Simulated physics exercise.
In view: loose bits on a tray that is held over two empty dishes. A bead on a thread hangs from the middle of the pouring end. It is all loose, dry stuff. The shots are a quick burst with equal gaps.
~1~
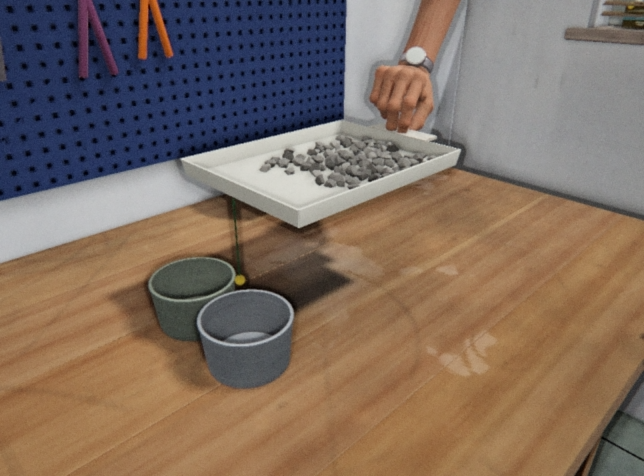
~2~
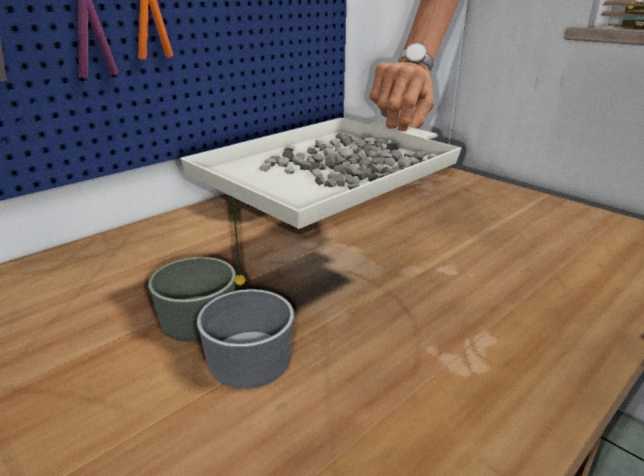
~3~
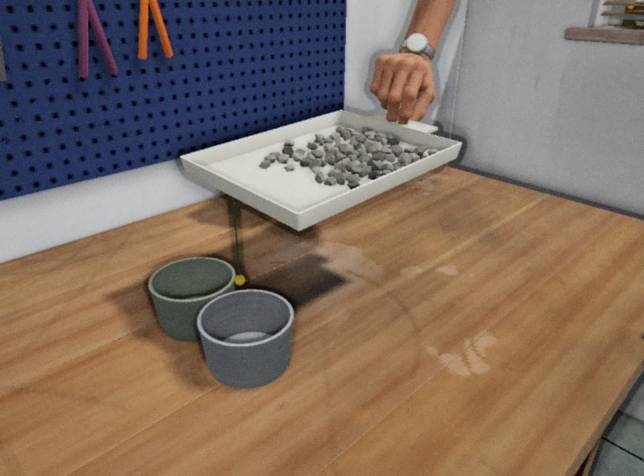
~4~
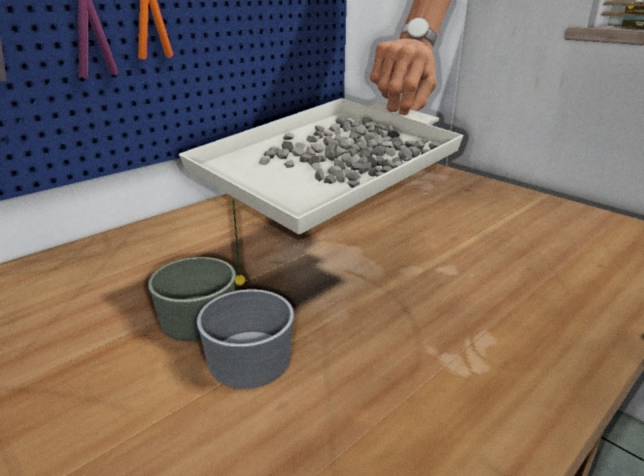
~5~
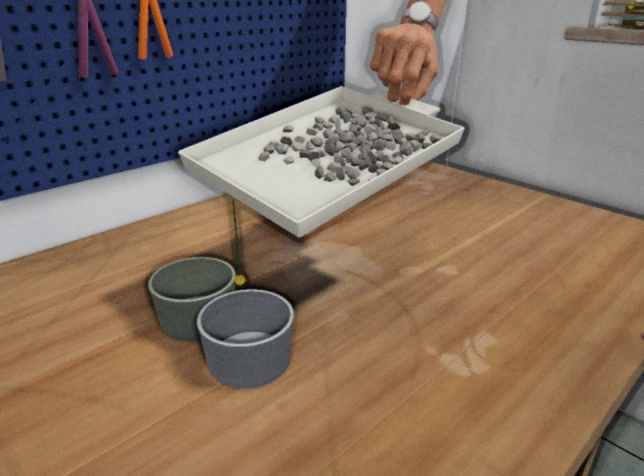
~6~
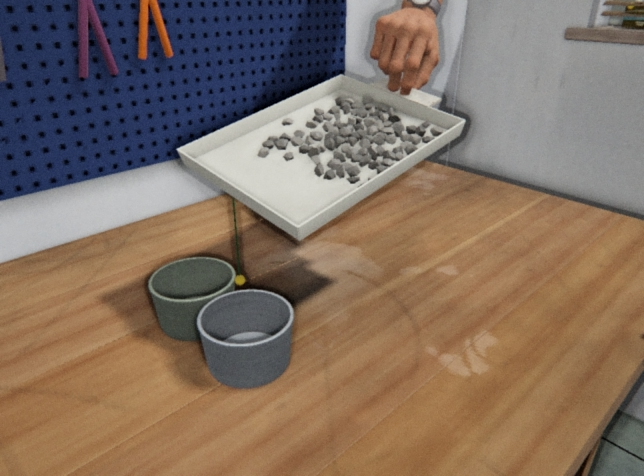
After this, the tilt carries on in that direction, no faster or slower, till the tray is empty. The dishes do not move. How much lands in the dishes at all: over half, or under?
In the dishes lies under half of it.
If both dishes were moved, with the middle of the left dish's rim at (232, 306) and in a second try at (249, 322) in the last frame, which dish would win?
In turn: The right-hand dish; the left one.
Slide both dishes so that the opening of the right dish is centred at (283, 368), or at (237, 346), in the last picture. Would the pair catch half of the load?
First less than half, then less than half.
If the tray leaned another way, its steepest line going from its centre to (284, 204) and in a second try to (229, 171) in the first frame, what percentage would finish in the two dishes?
First some 40, then 60 per cent.
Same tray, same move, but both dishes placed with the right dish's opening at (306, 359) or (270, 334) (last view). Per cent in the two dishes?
Near 60 % and 60 %.
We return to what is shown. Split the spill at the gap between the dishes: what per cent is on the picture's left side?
Close to 0 per cent.
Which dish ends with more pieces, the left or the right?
That is the right one.
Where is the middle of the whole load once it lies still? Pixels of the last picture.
Near (294, 382).
Soon, tray tipped steeply; nearly all on the tray; a stray few in the air.
A while on, tray tipped right over; about a third on the tray; a small part in the right dish; about half outside both; a small part in the air.
Towards the end, tray tipped past a quarter turn; about a quarter in the right dish; most outside both.
Finally, tray tipped past a quarter turn; about a quarter in the right dish; none in the left dish; most outside both.
